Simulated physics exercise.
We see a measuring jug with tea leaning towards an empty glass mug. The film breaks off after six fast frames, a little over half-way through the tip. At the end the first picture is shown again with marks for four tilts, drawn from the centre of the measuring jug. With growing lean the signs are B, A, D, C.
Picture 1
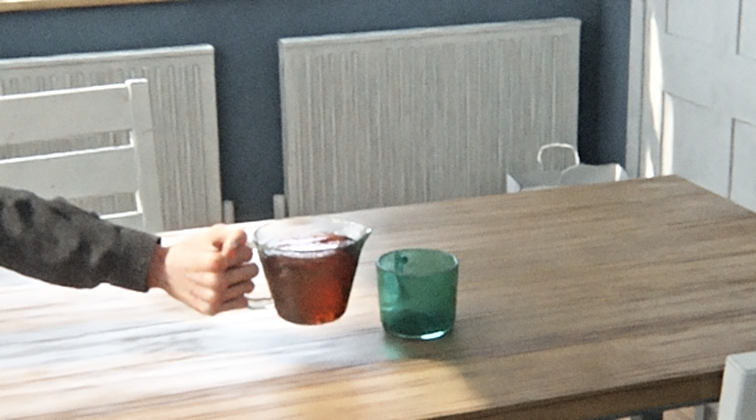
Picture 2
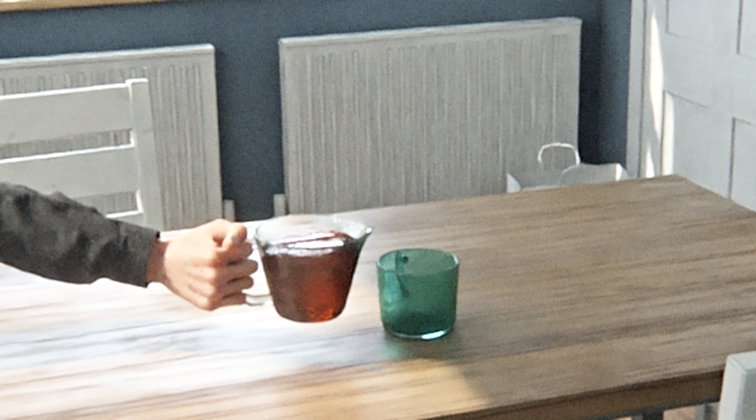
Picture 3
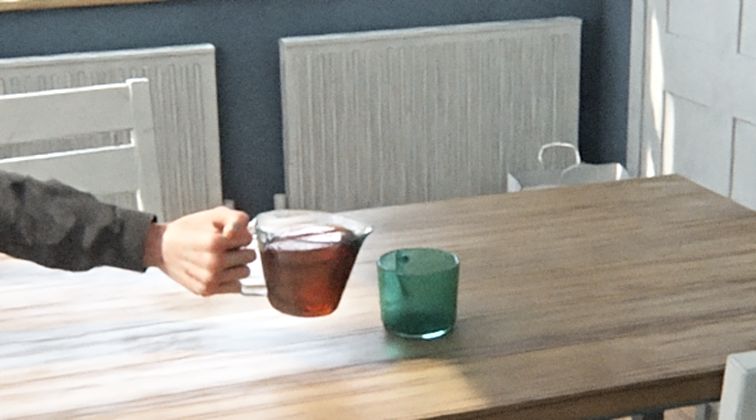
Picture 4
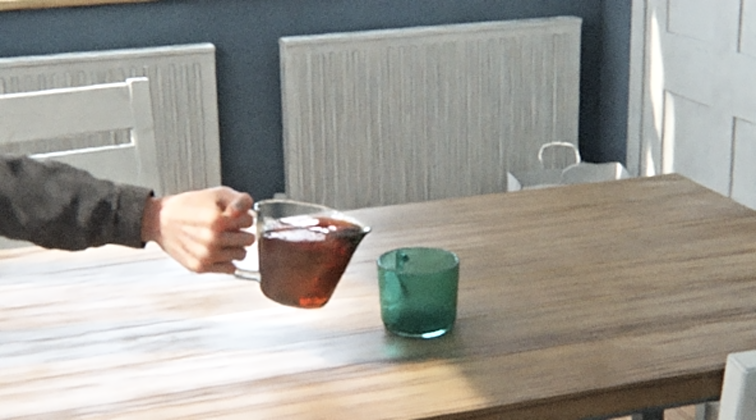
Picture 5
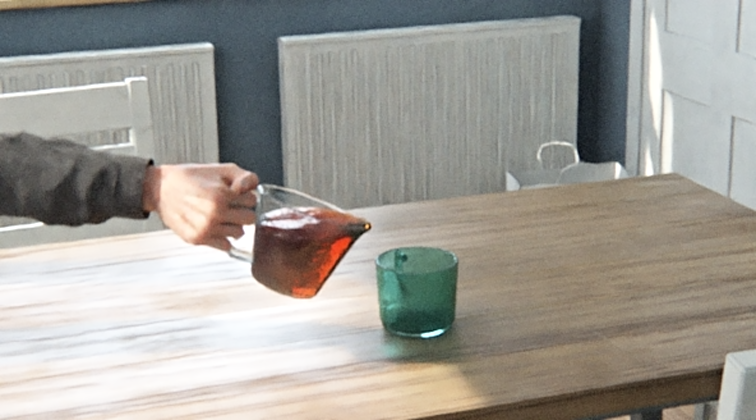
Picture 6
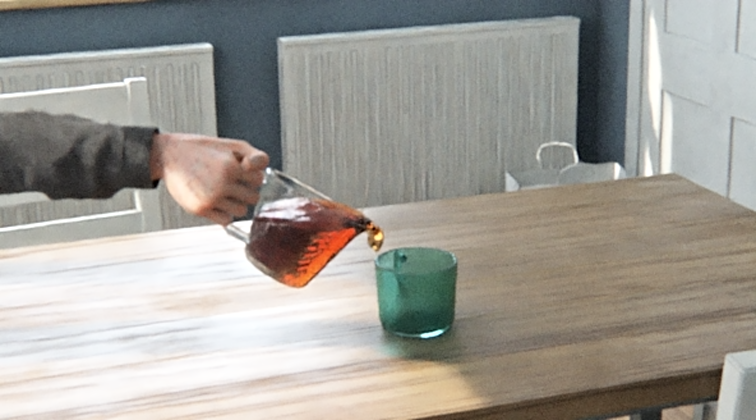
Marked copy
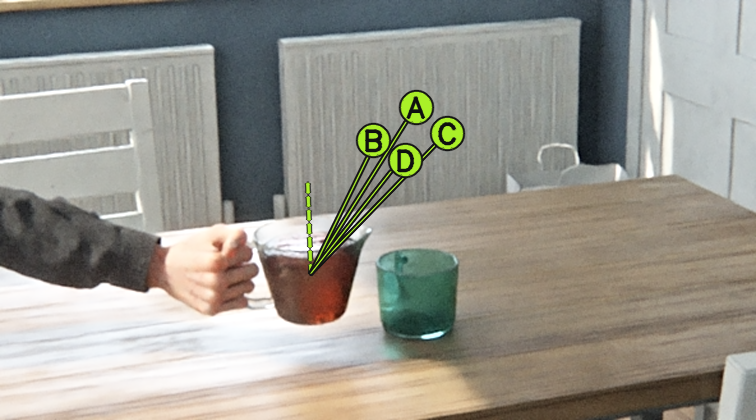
At first, a hand on the left holds a clear glass measuring jug of reddish-brown tea upright beside an empty green glass mug on a wooden table. The hand rises slightly and tilts the jug steadily rightward, until tea reaches the lip and a small stream slips over it above the mug's rim.
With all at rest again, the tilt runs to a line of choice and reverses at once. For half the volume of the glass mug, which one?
D beats the others.
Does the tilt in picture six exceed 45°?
No, it does not.
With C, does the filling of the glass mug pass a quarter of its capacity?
Yes, clearly.
On the marked copy, A at (406, 121); B at (367, 157); C at (435, 145); D at (391, 171).
For tilt A, the glass mug ends with about 33 % of what it can hold.
For tilt B, the glass mug ends with about 21 % of what it can hold.
For tilt C, the glass mug ends with about 62 % of what it can hold.
For tilt D, the glass mug ends with about 46 % of what it can hold.
